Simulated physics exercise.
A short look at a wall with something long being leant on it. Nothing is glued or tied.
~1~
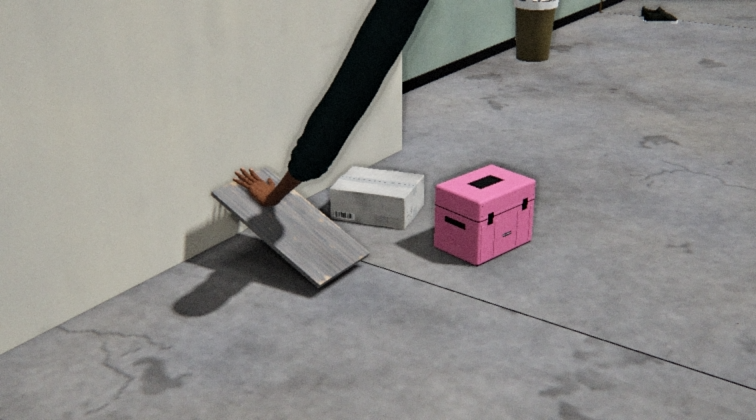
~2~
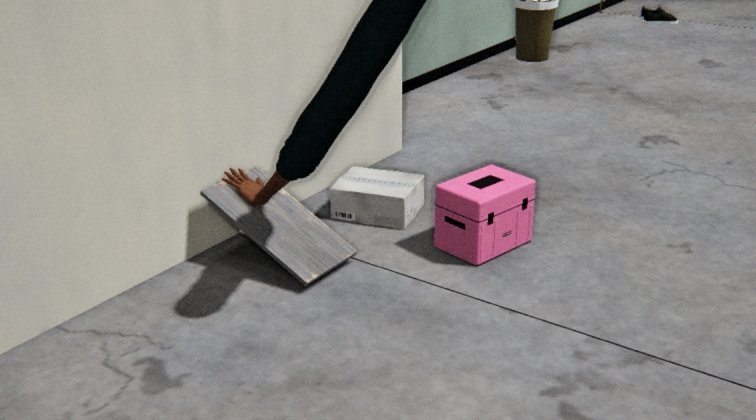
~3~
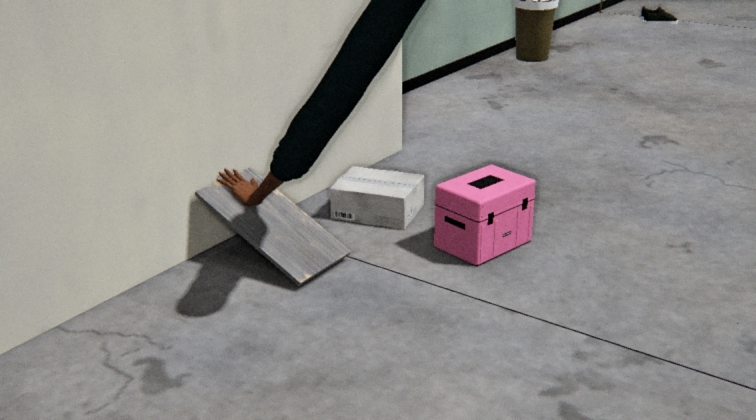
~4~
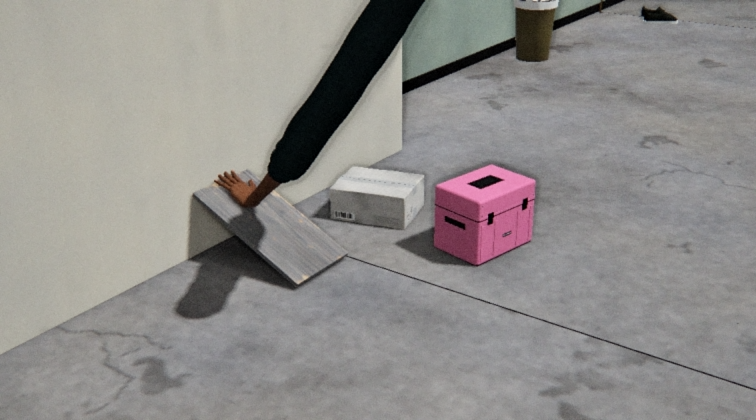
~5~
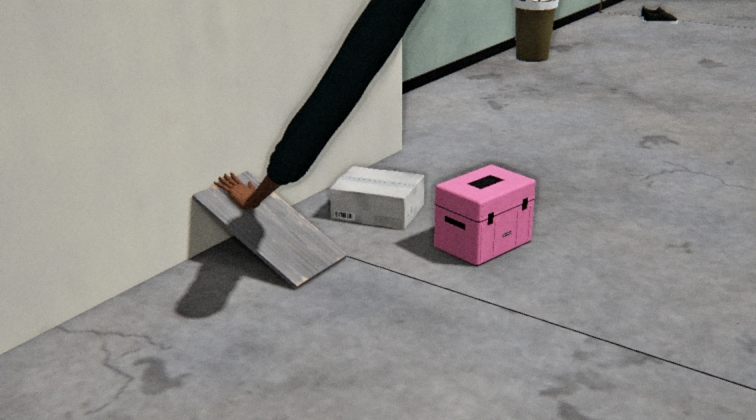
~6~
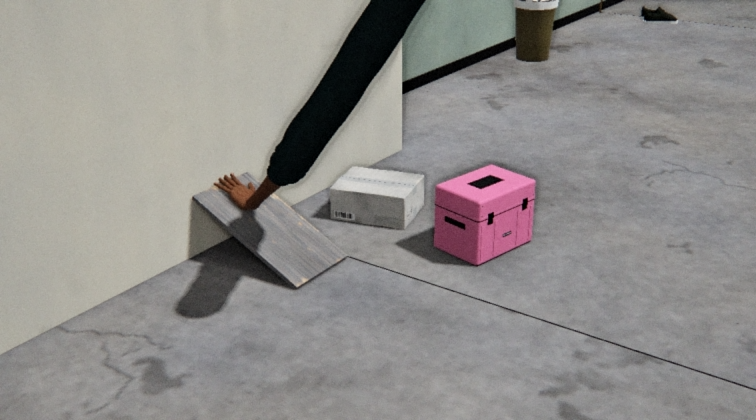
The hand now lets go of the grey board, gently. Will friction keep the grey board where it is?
The board slips out.
Then, 0.30 s on from there, grey board 21° lower than it was left near (276, 252).
Then, 0.40 s on from there, grey board 25° lower than it was left near (277, 255).
In the end, moved from the start, grey board; the other 2 unmoved. At the end, from the last picture's camera, grey board near (277, 256). The board gives way.
